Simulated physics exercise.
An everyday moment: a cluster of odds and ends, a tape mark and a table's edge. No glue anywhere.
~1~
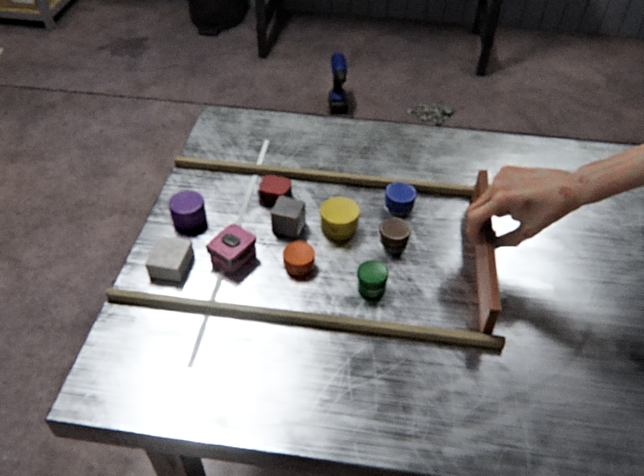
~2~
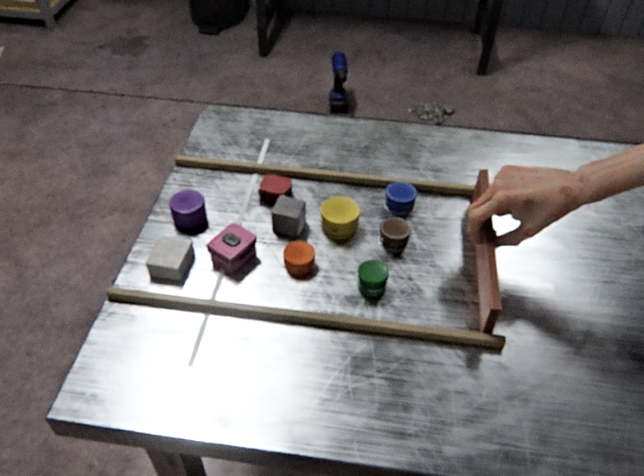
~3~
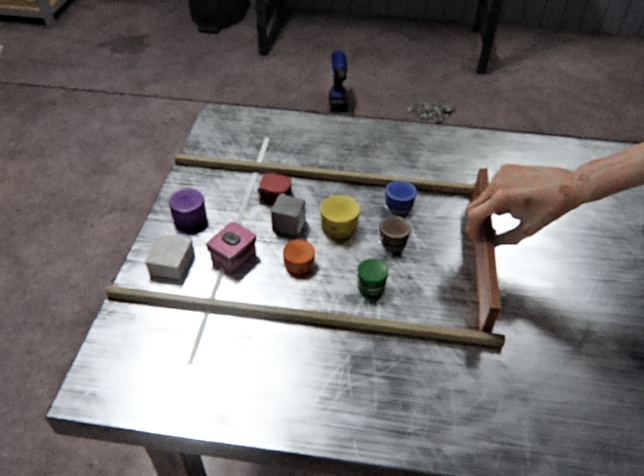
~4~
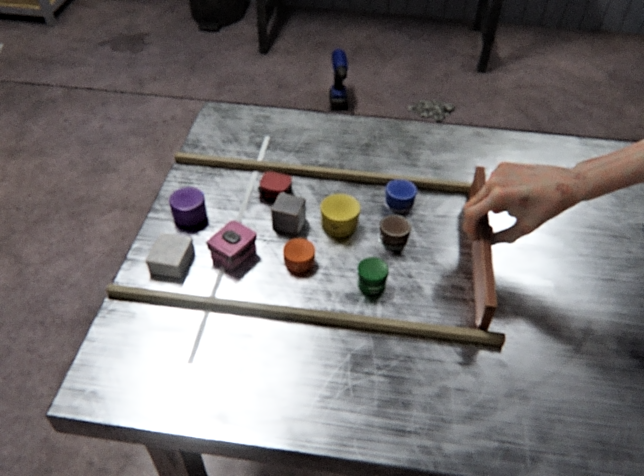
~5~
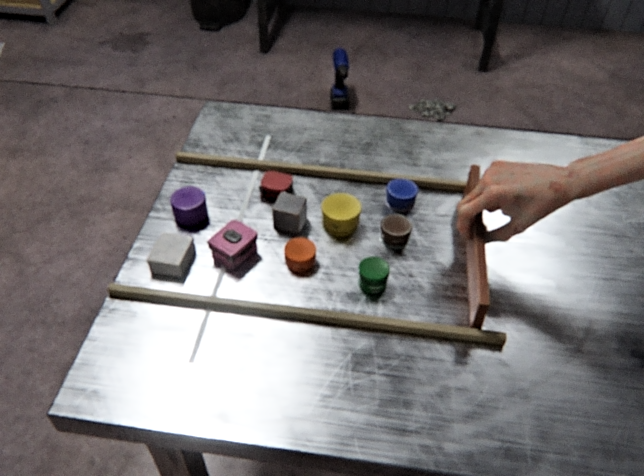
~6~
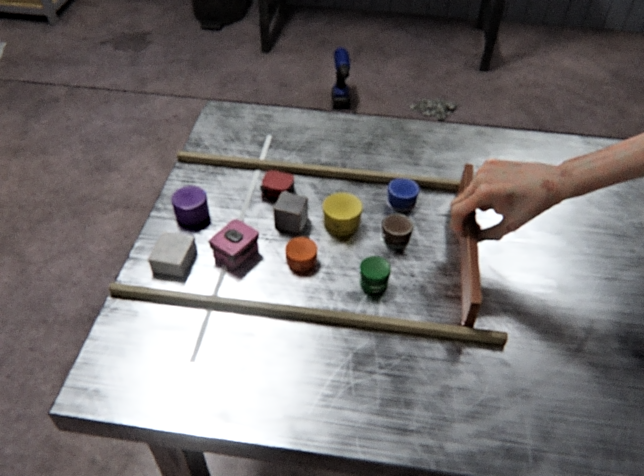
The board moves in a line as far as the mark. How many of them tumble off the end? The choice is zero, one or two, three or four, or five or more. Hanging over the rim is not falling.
As it turns out, the number that fall off is zero.
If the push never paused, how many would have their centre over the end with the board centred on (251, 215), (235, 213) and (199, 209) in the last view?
In that order 0, 0 and 2.
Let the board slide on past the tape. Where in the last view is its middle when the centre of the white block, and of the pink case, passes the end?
Its middle is around (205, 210) and around (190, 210).
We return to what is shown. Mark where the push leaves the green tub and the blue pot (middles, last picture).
Near (208, 262) and (241, 171).
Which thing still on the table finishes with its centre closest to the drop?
Foremost is the purple lid.
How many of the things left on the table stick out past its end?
The number is 0.
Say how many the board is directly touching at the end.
5 of them.
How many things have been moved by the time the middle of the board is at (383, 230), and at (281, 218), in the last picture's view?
By then 4, and 8.
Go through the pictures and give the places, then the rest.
In the first frame, purple lid (188, 210); white block (171, 259); pink case (233, 249); board (484, 246); tape (236, 232).
In the second frame, white block (171, 258); blue pot (400, 198).
In the third frame, pink case (233, 247); orange tub (299, 257).
In the fourth frame, purple lid (189, 207); grey block (289, 214).
In the fifth frame, white block (172, 255); yellow tub (341, 215).
In the sixth frame, purple lid (191, 205); white block (173, 254); pink case (235, 244); board (469, 239); tape (238, 228).
Early on, none off yet; purple lid at rest near (191, 205); white block at rest near (173, 254); pink case at rest near (235, 244).
A while later, none off yet; purple lid at rest near (191, 205); white block at rest near (173, 254); pink case travelled a little near (214, 242).
Finally, the number that fall off is zero.
